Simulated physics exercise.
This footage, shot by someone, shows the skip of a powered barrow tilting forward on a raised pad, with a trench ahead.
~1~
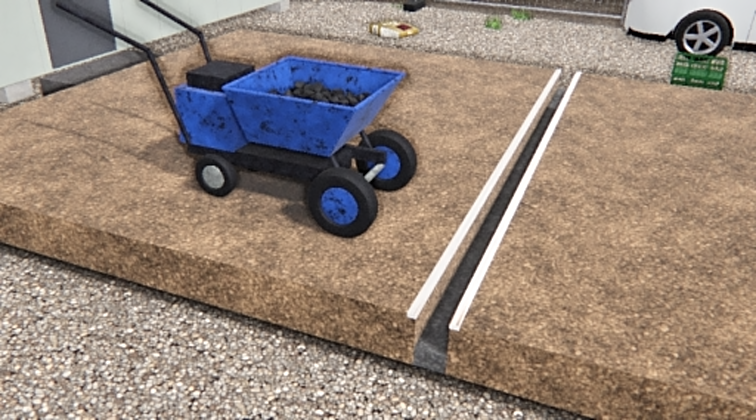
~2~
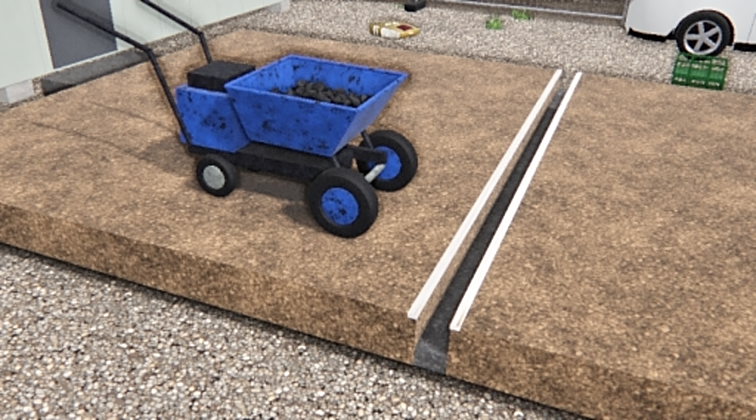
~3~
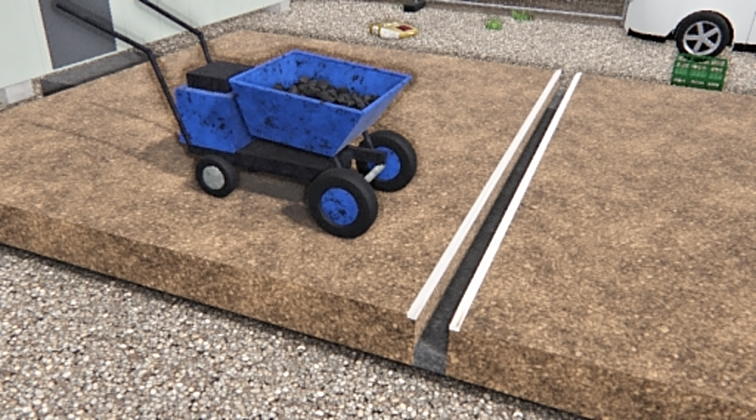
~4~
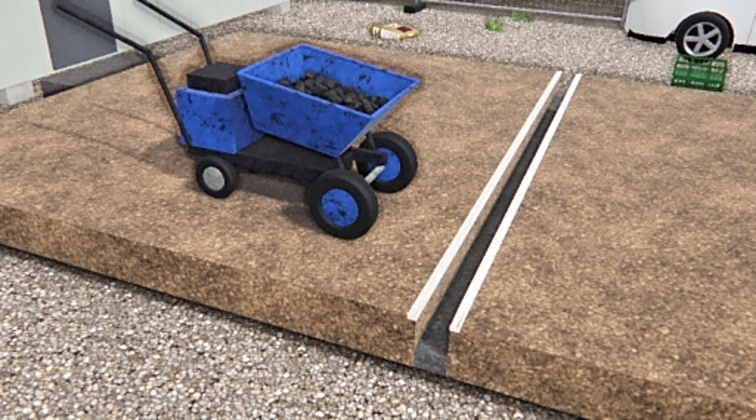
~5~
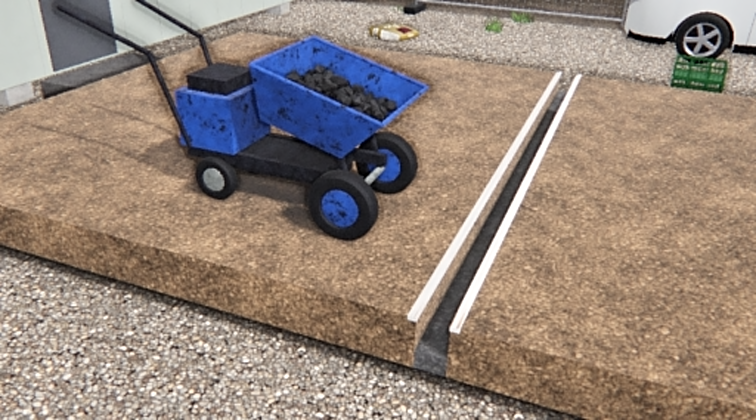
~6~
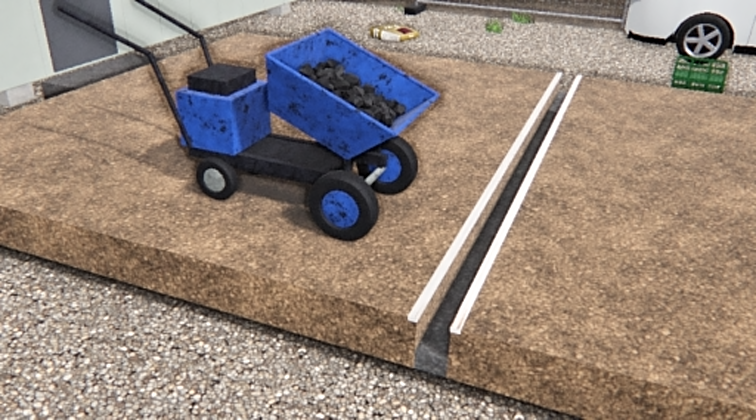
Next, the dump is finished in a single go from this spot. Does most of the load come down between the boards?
Yes.
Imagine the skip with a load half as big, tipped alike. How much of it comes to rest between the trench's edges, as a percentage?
Close to 90 in a hundred.
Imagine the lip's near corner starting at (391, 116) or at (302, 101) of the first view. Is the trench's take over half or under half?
One: Less than half. Two: Not half.
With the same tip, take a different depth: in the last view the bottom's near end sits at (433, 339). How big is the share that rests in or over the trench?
50 per cent, roughly.
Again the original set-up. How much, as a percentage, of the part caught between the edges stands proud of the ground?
Around 30 in a hundred.
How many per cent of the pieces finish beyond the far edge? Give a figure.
25 percent.
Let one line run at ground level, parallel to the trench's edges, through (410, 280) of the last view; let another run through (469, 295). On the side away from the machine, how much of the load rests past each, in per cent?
That's 100 in a hundred for the first and 20 in a hundred for the second.
Just after the last frame, skip tipped steeply; every one in the skip.
A moment on, skip tipped right over; the larger part in the skip; just a few short of the trench; about a tenth in or heaped over the trench; about a tenth beyond it; just a few falling.
Further on, skip tipped right over; about a tenth in the skip; about a tenth short of the trench; roughly two thirds in or heaped over the trench; roughly a quarter beyond it.
When it is over, skip tipped right over; just a few in the skip; about a tenth short of the trench; roughly two thirds in or heaped over the trench; roughly a quarter beyond it.
